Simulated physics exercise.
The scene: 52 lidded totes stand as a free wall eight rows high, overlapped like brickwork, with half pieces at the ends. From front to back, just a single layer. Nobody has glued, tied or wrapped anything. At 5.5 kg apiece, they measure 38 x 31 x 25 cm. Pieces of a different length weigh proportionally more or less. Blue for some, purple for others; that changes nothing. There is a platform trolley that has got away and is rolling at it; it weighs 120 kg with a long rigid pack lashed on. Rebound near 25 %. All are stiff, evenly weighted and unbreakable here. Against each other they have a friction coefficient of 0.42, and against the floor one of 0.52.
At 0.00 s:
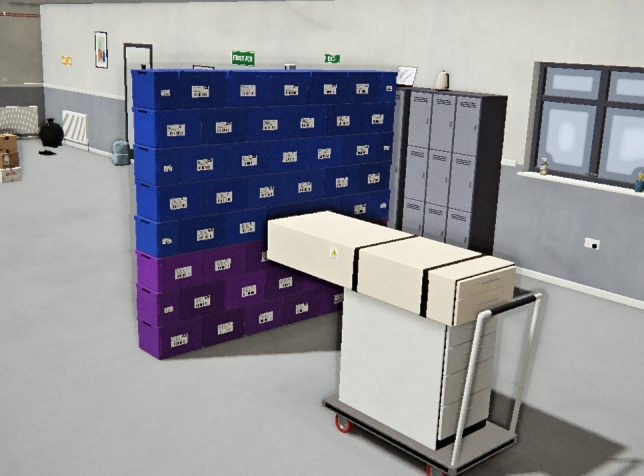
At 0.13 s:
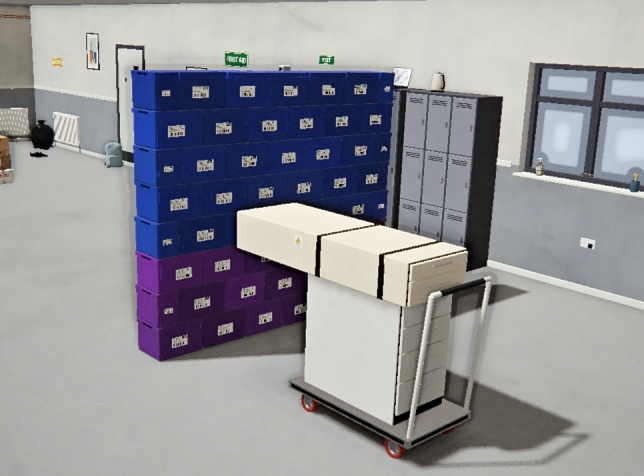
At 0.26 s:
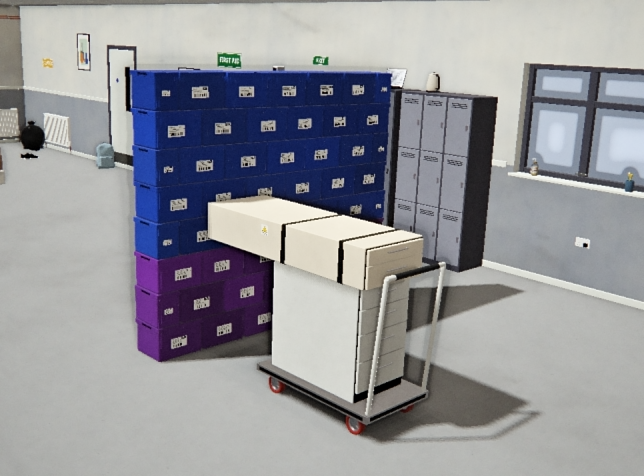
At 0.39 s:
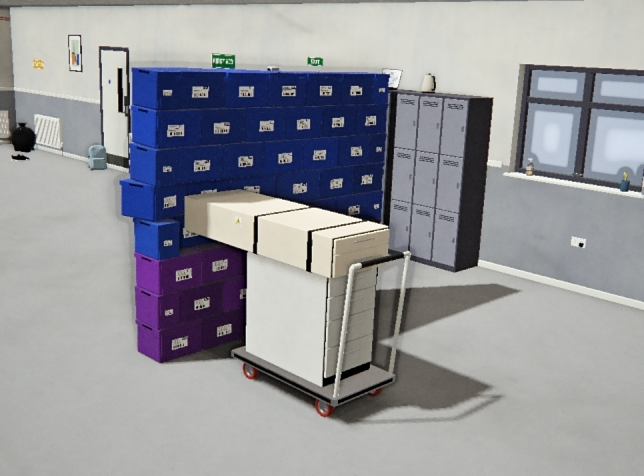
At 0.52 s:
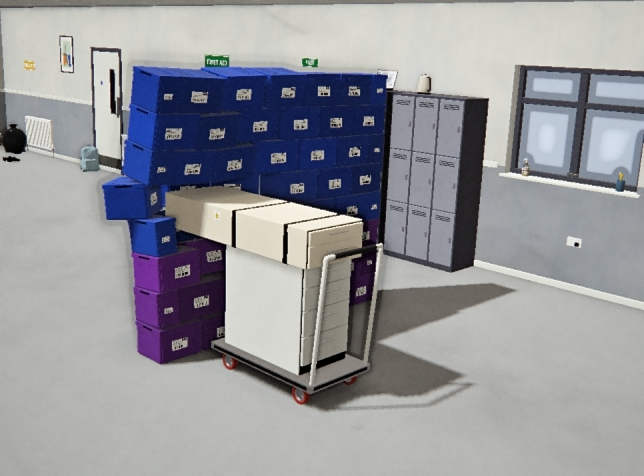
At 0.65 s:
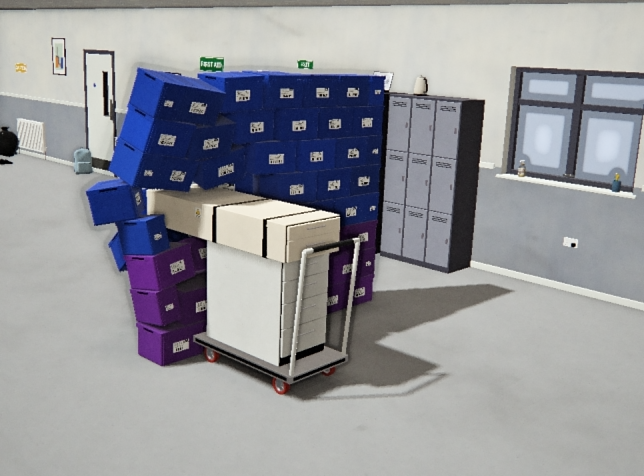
A wall of blue and purple totes buckles and leans as a loaded trolley rolls into it.
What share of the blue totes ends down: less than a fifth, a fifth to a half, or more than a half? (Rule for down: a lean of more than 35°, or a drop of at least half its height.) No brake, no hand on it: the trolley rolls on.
The share is a fifth to a half.
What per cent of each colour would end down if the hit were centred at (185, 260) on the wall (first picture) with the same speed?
Purple 10%, blue 40%.
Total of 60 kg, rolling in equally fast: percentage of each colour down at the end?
The split would be purple 20, then blue 60 per cent.
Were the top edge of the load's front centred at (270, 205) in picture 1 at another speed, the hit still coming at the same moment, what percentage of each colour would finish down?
Then purple 20, blue 60 per cent.
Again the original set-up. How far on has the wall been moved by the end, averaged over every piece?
Around 25 centimetres.
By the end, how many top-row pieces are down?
3.
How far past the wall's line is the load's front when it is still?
I'd say around 85 cm, more or less.
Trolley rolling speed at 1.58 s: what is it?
About 0.1 m/s.
Around 0.94 s, load 83 cm past the wall's line, still rolling; 8 of the 33 blue totes down (9 of 52 in all colours); top blue tote tipped 41°, 29 cm lower; top purple tote displaced 32 mm.
Around 1.58 s, load 85 cm past the wall's line, still rolling; 12 of the 33 blue totes down (13 of 52 in all colours); top blue tote on its side; top purple tote displaced 34 mm.
Finally (4.4 s), load 84 cm past the wall's line, stopped; 13 of the 33 blue totes down (14 of 52 in all colours); top blue tote upside down; top purple tote displaced 33 mm. That is 39 per cent. Seen by the last camera, middles, top blue tote near (52, 384), top purple tote near (284, 246).
